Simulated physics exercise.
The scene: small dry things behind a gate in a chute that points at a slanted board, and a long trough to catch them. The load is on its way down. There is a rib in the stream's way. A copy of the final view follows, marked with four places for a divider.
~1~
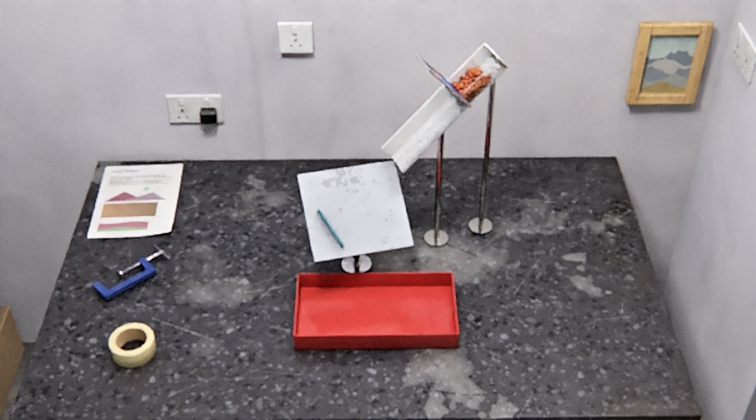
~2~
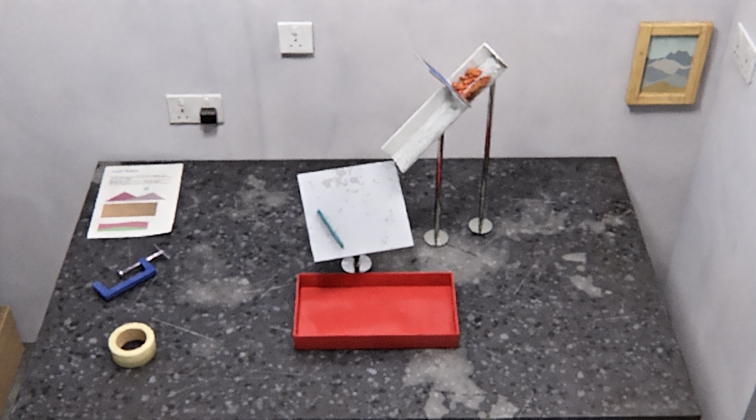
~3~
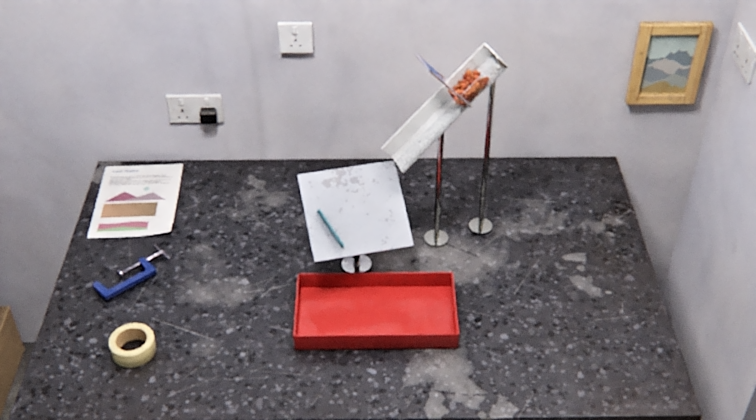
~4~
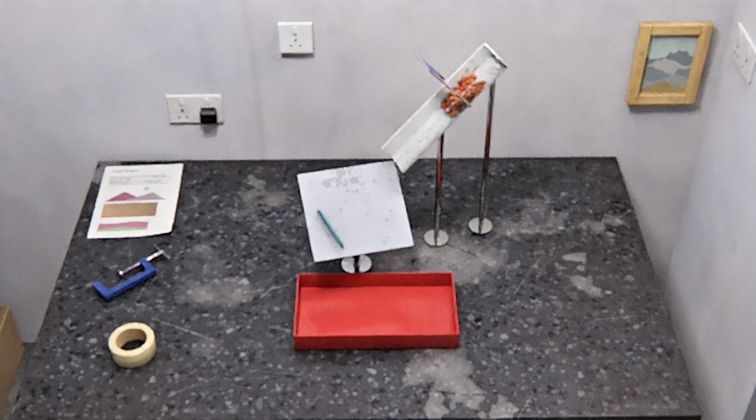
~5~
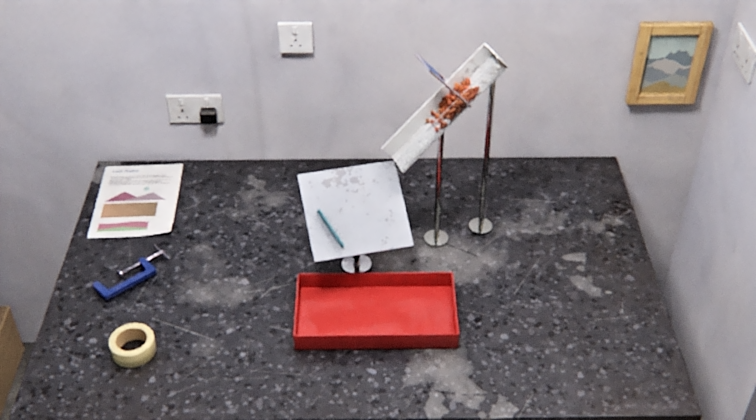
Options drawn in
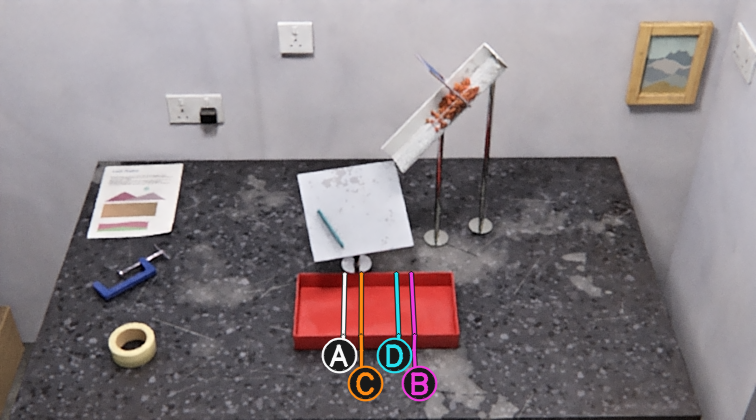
On a dark speckled worktop, orange-red pieces sit bunched near the top of a sloping white chute, above a tilted white board and an empty red tray. A thin flap at the chute shifts slightly, then the pieces slide a short way down and spread into a longer, looser cluster.
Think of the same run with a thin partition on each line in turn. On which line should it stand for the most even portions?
It is C.
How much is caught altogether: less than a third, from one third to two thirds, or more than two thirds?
It is more than two thirds.
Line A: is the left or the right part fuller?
Right.
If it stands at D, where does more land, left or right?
Left.
On the marked copy, line A crosses the front rim at (343, 335); line B crosses the front rim at (414, 334); line C crosses the front rim at (361, 335); line D crosses the front rim at (398, 334).
If A is chosen, of what is caught, a stray few on the left of the divider, nearly all on the right.
If B is chosen, of what is caught, all on the left of the divider, none on the right.
If C is chosen, of what is caught, about half on the left of the divider, about half on the right.
If D is chosen, of what is caught, nearly all on the left of the divider, a stray few on the right.
